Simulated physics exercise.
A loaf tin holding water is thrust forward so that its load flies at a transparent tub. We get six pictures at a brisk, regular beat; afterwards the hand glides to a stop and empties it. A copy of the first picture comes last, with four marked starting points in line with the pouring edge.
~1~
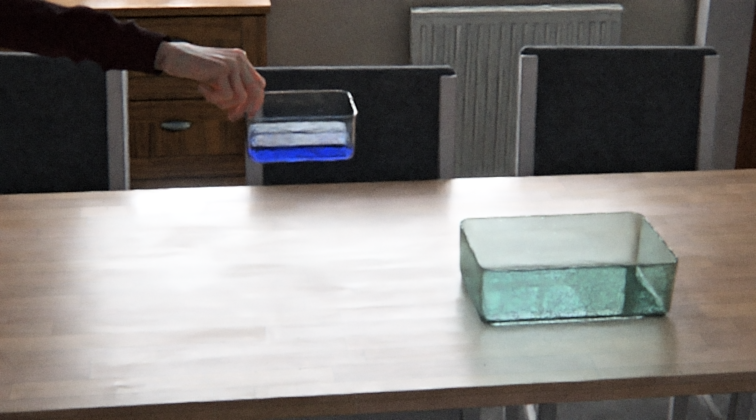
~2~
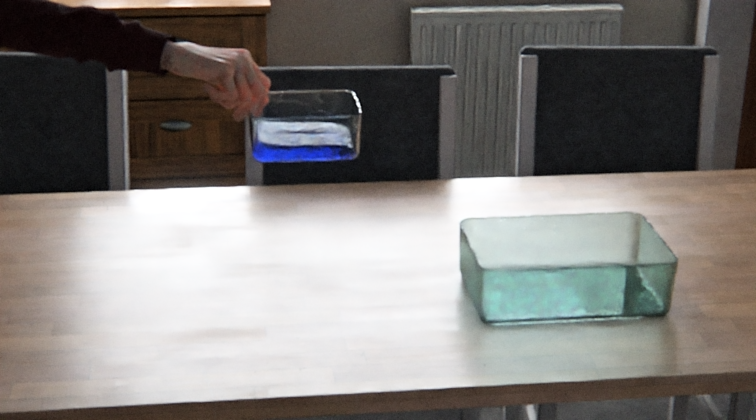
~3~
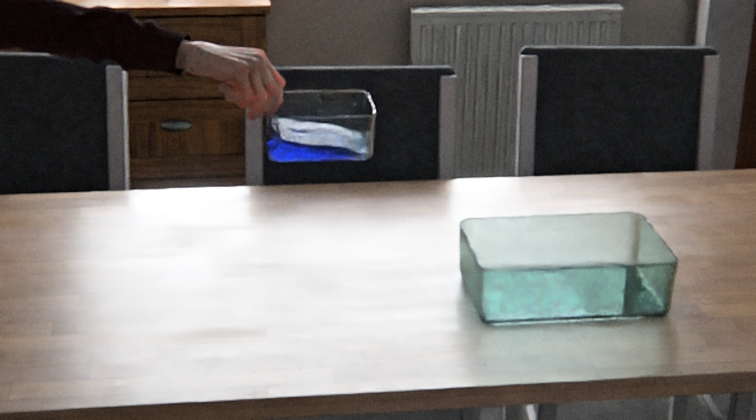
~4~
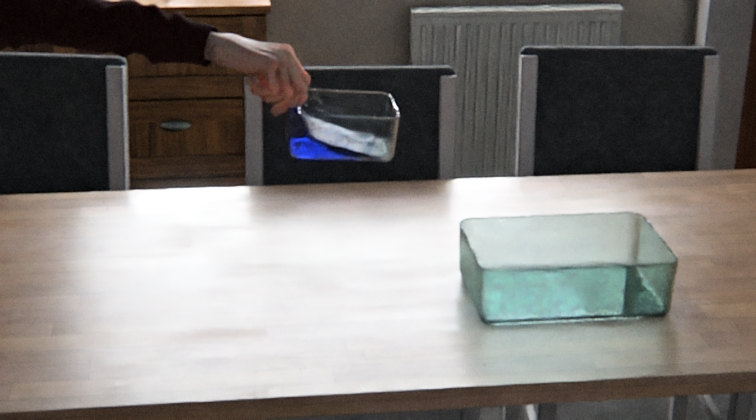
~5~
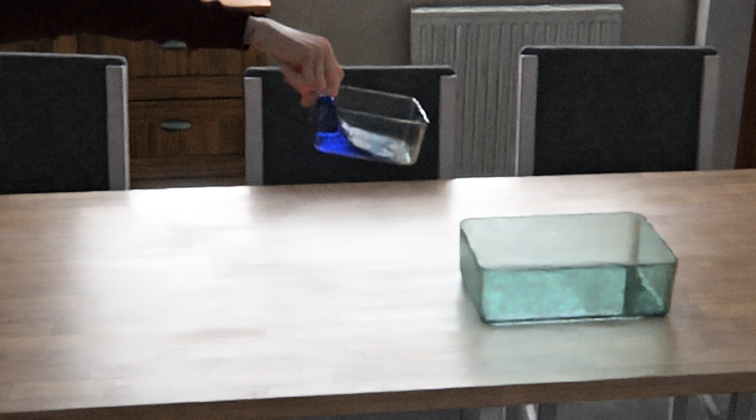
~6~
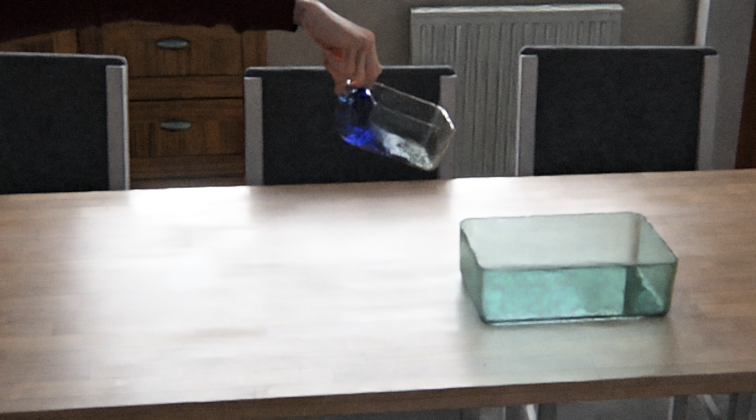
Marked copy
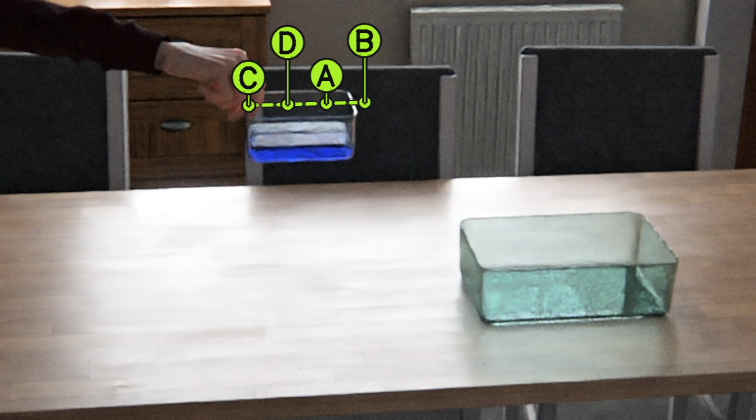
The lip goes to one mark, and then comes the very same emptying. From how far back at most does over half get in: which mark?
D is the one.
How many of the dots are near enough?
Three of them.
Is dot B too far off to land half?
No.
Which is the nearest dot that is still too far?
Dot C.
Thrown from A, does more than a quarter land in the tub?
Yes, it does.
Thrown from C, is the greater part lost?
Yes, that goes wrong.
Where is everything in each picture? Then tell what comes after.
The first frame shows upright, lip at (351, 102); tub from (479, 322) to (669, 313); nothing has left yet.
The second frame shows upright, lip at (356, 102); nothing has left yet.
The third frame shows upright, lip at (370, 102); nothing has left yet.
The fourth frame shows tipped about 4°, lip at (393, 105); nothing has left yet.
The fifth frame shows tipped about 12°, lip at (421, 111); water is over the rim, down to (333, 96).
The sixth frame shows tipped about 22°, lip at (448, 120); water is over the rim, down to (345, 96).
On the marked copy, A at (326, 103); B at (364, 102); C at (248, 105); D at (287, 104).
Choosing A, about 75 % lands in the tub, 14 % falls short and 11 % goes beside or beyond.
Choosing B, about 79 % lands in the tub, 10 % falls short and 11 % goes beside or beyond.
Choosing C, about 27 % lands in the tub, 67 % falls short and 6 % goes beside or beyond.
Choosing D, about 71 % lands in the tub, 21 % falls short and 8 % goes beside or beyond.
